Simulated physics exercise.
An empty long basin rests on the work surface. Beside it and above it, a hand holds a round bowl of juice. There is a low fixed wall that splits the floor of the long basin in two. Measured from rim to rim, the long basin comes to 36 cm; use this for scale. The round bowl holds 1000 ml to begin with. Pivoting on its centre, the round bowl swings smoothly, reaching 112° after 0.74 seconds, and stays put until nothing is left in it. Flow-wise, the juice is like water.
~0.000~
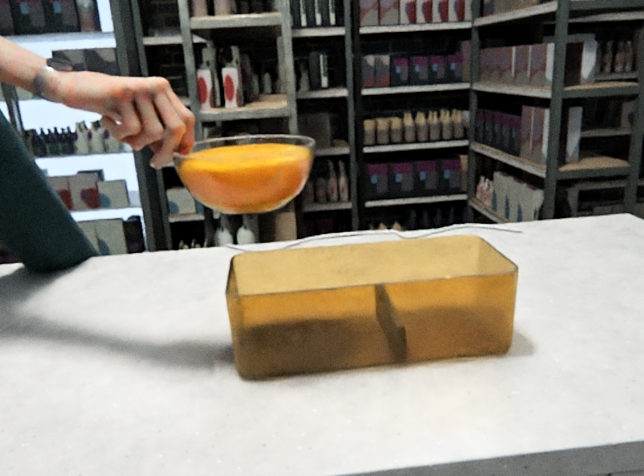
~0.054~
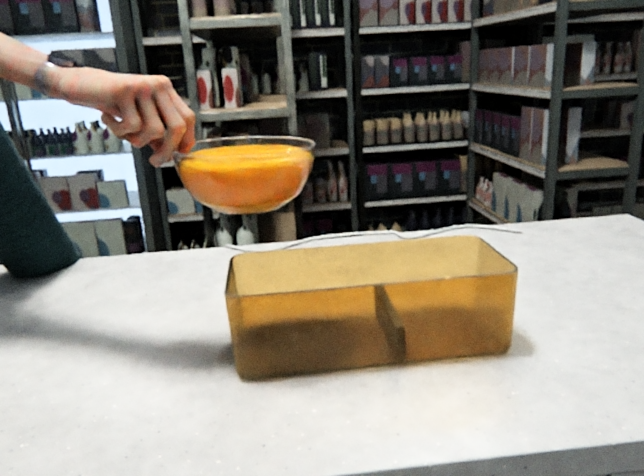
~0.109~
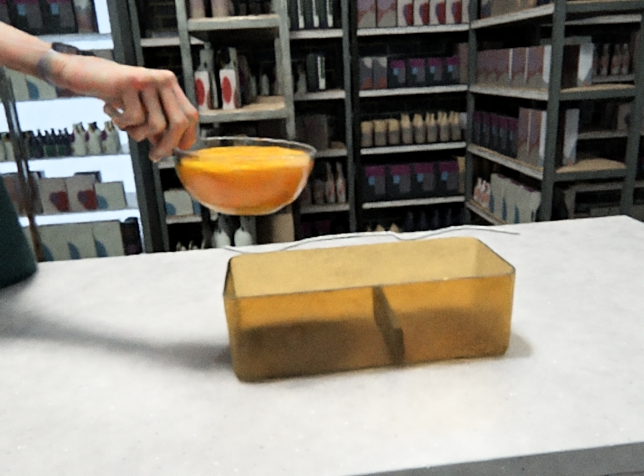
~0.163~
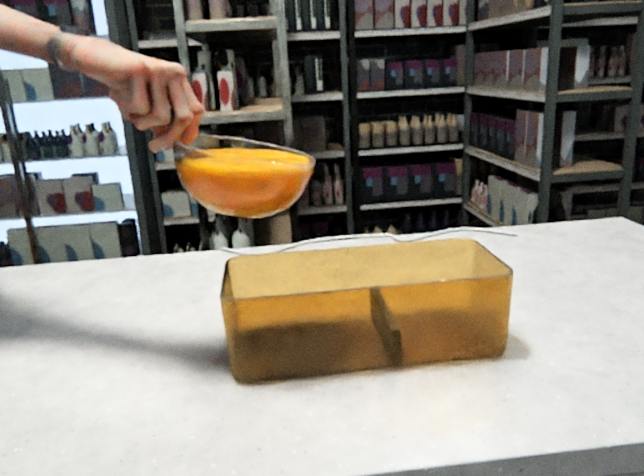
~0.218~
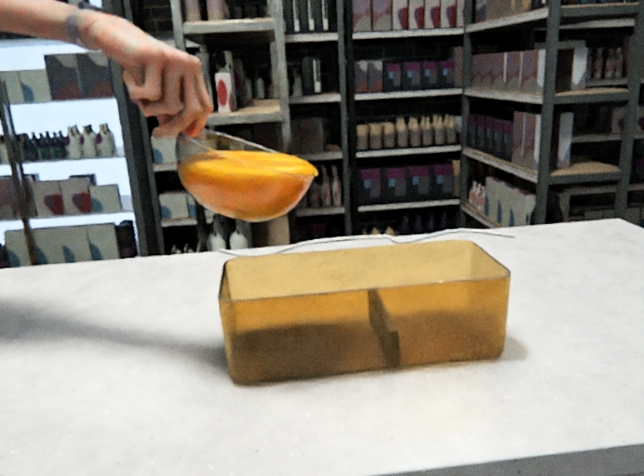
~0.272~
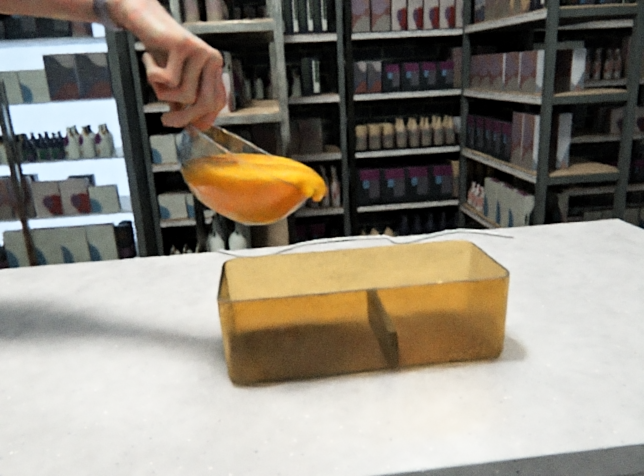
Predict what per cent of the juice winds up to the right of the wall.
Roughly 14 per cent is past the wall.
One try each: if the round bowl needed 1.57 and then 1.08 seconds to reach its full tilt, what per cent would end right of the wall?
Around 25 per cent first, around 20 per cent next.
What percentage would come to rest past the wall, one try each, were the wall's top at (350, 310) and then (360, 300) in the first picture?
Result: 60 per cent, then 45 per cent.
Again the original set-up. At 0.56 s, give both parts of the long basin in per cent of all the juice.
Left roughly 58, right roughly 7.
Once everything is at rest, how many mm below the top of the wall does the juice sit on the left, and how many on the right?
On the left it's about 24 mm; on the right, about 44 mm.
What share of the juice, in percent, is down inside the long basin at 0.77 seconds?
The fraction sits near 88 in a hundred.
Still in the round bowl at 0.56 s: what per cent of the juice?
Remaining: Near 10 % of the total.
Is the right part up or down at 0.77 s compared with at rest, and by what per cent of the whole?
It ends up higher by roughly 4.
By 0.56 s the tilt is 97° and 9 per cent is still to pour, 58 is left of the wall and 7 right of it.
By 0.77 s the tilt is 112° and 0 per cent is still to pour, 79 is left of the wall and 10 right of it.
By 1.00 s the tilt is 112° and 0 per cent is still to pour, 77 is left of the wall and 14 right of it.
By 1.24 s the tilt is 112° and 0 per cent is still to pour, 77 is left of the wall and 14 right of it.
At rest 77 per cent lies left of the wall, 14 right of it and 9 outside.
